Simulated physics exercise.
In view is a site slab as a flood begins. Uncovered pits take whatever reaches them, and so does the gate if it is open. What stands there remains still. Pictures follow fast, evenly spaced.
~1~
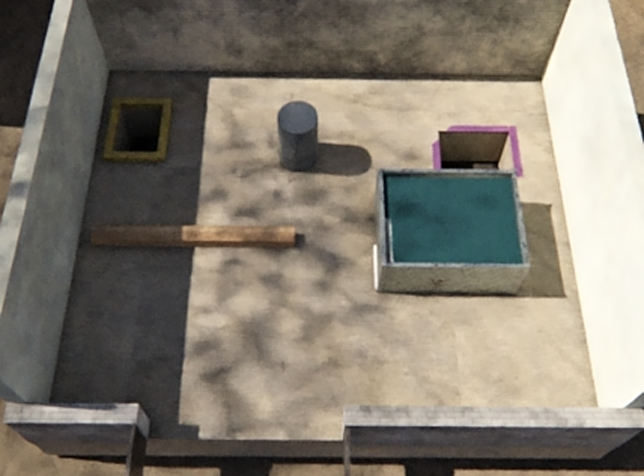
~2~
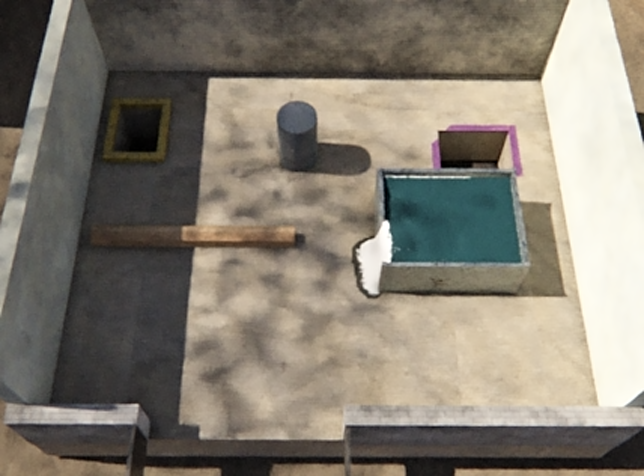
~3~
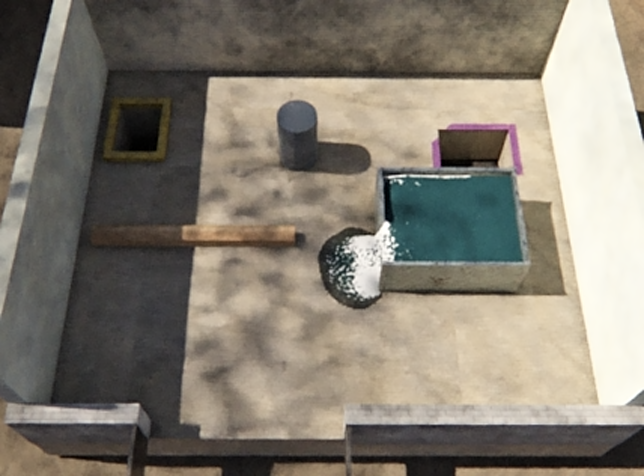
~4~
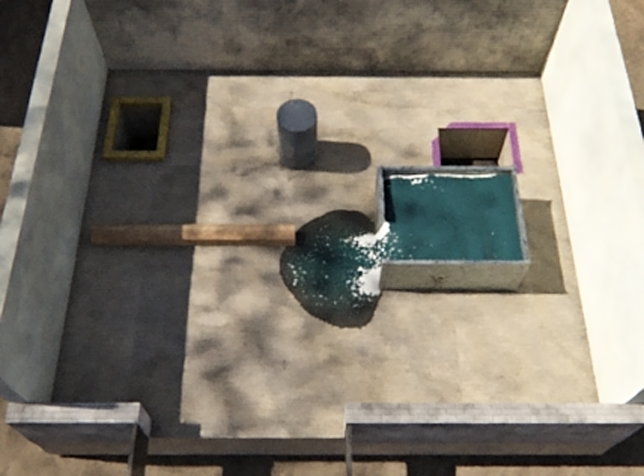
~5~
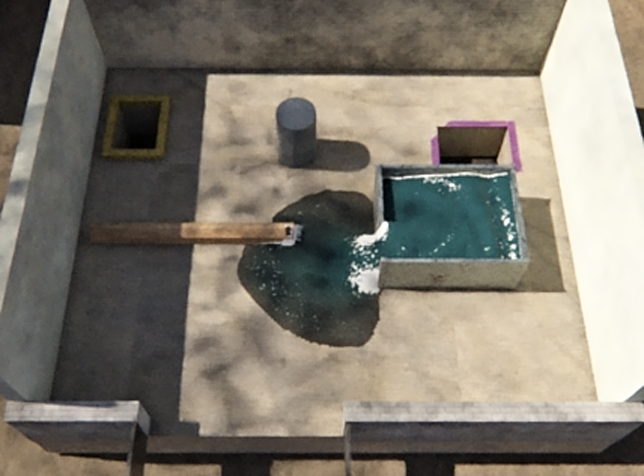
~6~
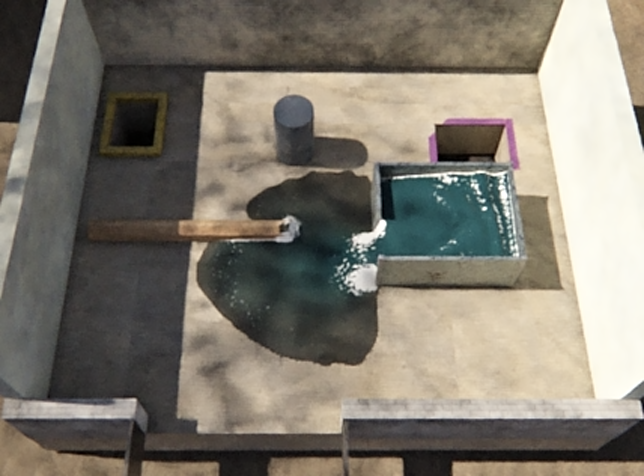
Dark teal water gushes, foaming white, from the left side of an open grey tank and spreads leftward across a pale walled slab, seen from high above. The tank stands right of centre, near a purple-edged opening, with a grey cylinder, a brown beam and a yellow-edged square hole farther left. The widening pool surrounds the beam's right end, where foam gathers, while the view shifts very slightly.
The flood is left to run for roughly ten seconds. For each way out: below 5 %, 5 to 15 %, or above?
In the end the gate will drain in excess of fifteen per cent; the yellow pit will drain shy of five per cent; the purple pit will drain shy of five per cent.
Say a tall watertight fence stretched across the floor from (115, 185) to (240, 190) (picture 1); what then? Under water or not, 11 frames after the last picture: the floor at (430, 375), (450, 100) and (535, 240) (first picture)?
In the order you listed them: Unsoaked, unsoaked, unsoaked.
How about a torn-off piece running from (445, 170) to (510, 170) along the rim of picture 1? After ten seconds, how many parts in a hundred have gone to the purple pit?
For purple, it comes to 80 percent.
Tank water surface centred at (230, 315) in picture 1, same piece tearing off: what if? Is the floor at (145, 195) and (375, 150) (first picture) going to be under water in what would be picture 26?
Submerged, spared.
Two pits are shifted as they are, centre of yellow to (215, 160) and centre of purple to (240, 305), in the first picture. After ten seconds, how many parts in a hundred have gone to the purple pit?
Share, purple pit, approx.: 35 in a hundred.
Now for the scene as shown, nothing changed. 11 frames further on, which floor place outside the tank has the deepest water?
It should be roughly at (48, 401).
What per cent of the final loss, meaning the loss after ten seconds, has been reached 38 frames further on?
Roughly 60 %.
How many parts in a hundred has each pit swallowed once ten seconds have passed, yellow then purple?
The first comes to roughly 0 percent, the second to roughly 2 percent.
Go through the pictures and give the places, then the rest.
In the first frame, the open tank at (450, 219) is whole and still.
In the second frame, the front is at (375, 295), out from the gap at (382, 258).
In the third frame, the front is at (325, 257), out from the gap at (382, 257).
In the fourth frame, water pours out at (382, 257) and has run to (288, 274).
In the fifth frame, the front is at (245, 276), out from the gap at (381, 255).
In the sixth frame, water pours out at (379, 252) and has run to (204, 281).
A moment on, water covers 35 % of the floor; the gate 0 %, the yellow pit 0 %, the purple pit 0 %.
Next, water covers 45 % of the floor; the gate 3 %, the yellow pit 0 %, the purple pit 0 %.
Then, water covers 45 % of the floor; the gate 7 %, the yellow pit 0 %, the purple pit 0 %.
Later, water covers 55 % of the floor; the gate 17 %, the yellow pit 0 %, the purple pit 0 %.
In the end, water covers 80 % of the floor; the gate 28 %, the yellow pit 0 %, the purple pit 1 %.
